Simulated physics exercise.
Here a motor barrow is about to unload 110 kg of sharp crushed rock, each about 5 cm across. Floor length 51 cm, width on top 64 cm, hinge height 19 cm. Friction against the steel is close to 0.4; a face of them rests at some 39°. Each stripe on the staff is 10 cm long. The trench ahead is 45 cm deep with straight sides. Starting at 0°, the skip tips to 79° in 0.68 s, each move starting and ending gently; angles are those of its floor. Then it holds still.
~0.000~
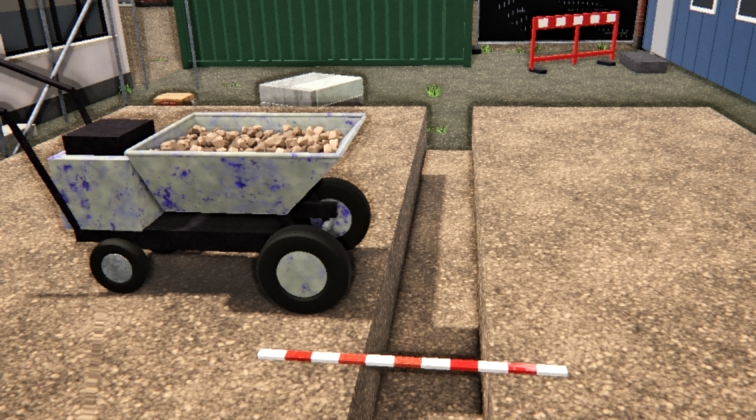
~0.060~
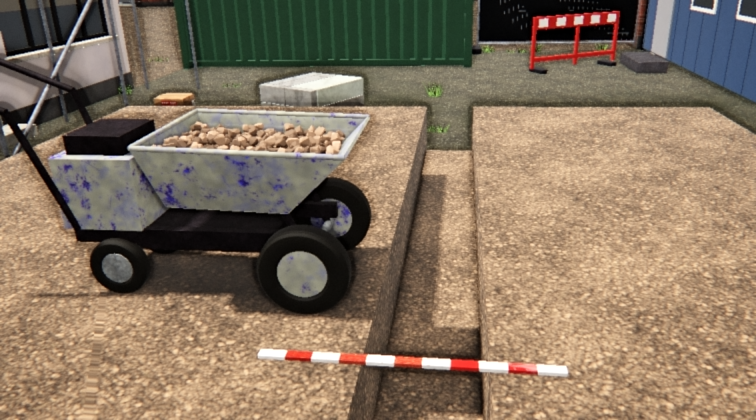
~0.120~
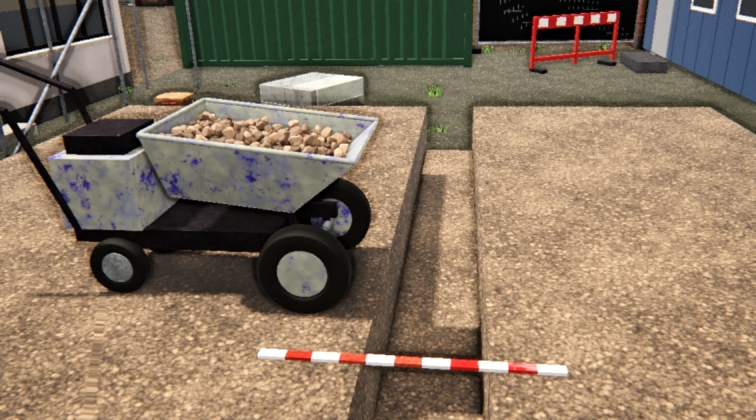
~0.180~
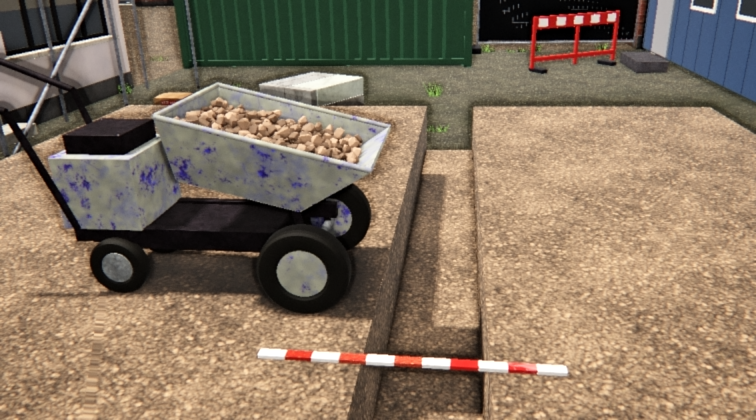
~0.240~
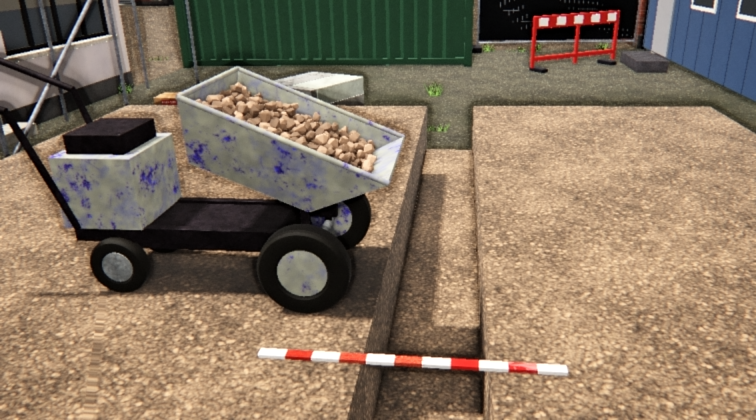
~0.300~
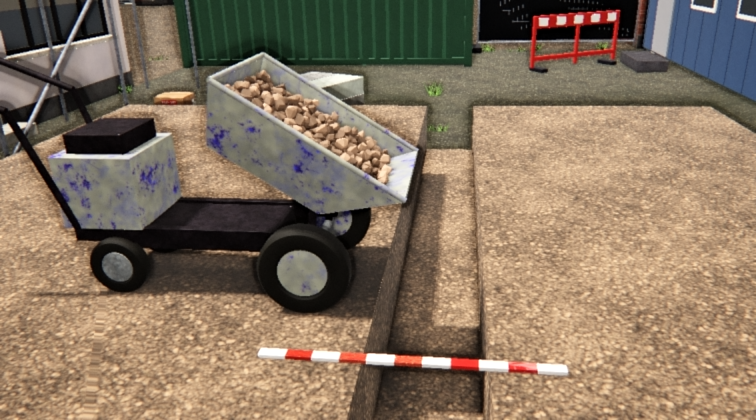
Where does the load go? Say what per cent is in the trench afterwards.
Close to 61 in a hundred.
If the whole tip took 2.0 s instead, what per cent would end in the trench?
It would be near 85 per cent.
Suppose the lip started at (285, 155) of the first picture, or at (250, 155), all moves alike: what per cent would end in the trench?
About 100 and 95 per cent.
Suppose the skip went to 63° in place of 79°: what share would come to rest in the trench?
It would be near 50 per cent.
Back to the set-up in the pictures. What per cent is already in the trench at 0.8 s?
About 30 per cent by then.
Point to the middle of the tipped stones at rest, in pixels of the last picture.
Their middle is at about (473, 350).
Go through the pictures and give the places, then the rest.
In the first picture, the skip is at 0°, its lip at (340, 156); the top of the load is at (234, 134).
The second picture shows lip at (344, 158), floor tilted 2°, highest stones at (236, 132); the stones move at 0.4 m/s on average.
The third picture shows lip at (355, 162), floor tilted 7°, highest stones at (216, 124); the stones move at 0.8 m/s on average.
In the fourth picture, the skip is at 14°, its lip at (371, 171); the top of the load is at (220, 109); the stones move at 1.2 m/s on average.
The fifth picture shows lip at (388, 184), floor tilted 23°, highest stones at (237, 94); the stones move at 1.4 m/s on average.
The sixth picture shows lip at (405, 201), floor tilted 33°, highest stones at (261, 81); the stones move at 1.5 m/s on average.
After 0.5 s the floor is at 67°; 100 % in the skip; the foremost stones are at (432, 227).
After 0.8 s the floor is at 79°; 47 % in the skip, 32 % in the trench, 21 % past the trench; the foremost stones are at (530, 286).
After 1.1 s the floor is at 79°; 1 % in the skip, 59 % in the trench, 40 % past the trench; the foremost stones are at (738, 297).
After 3.1 s the floor is at 79°; 0 % in the skip, 61 % in the trench, 39 % past the trench; the foremost stones are past the picture's edge.
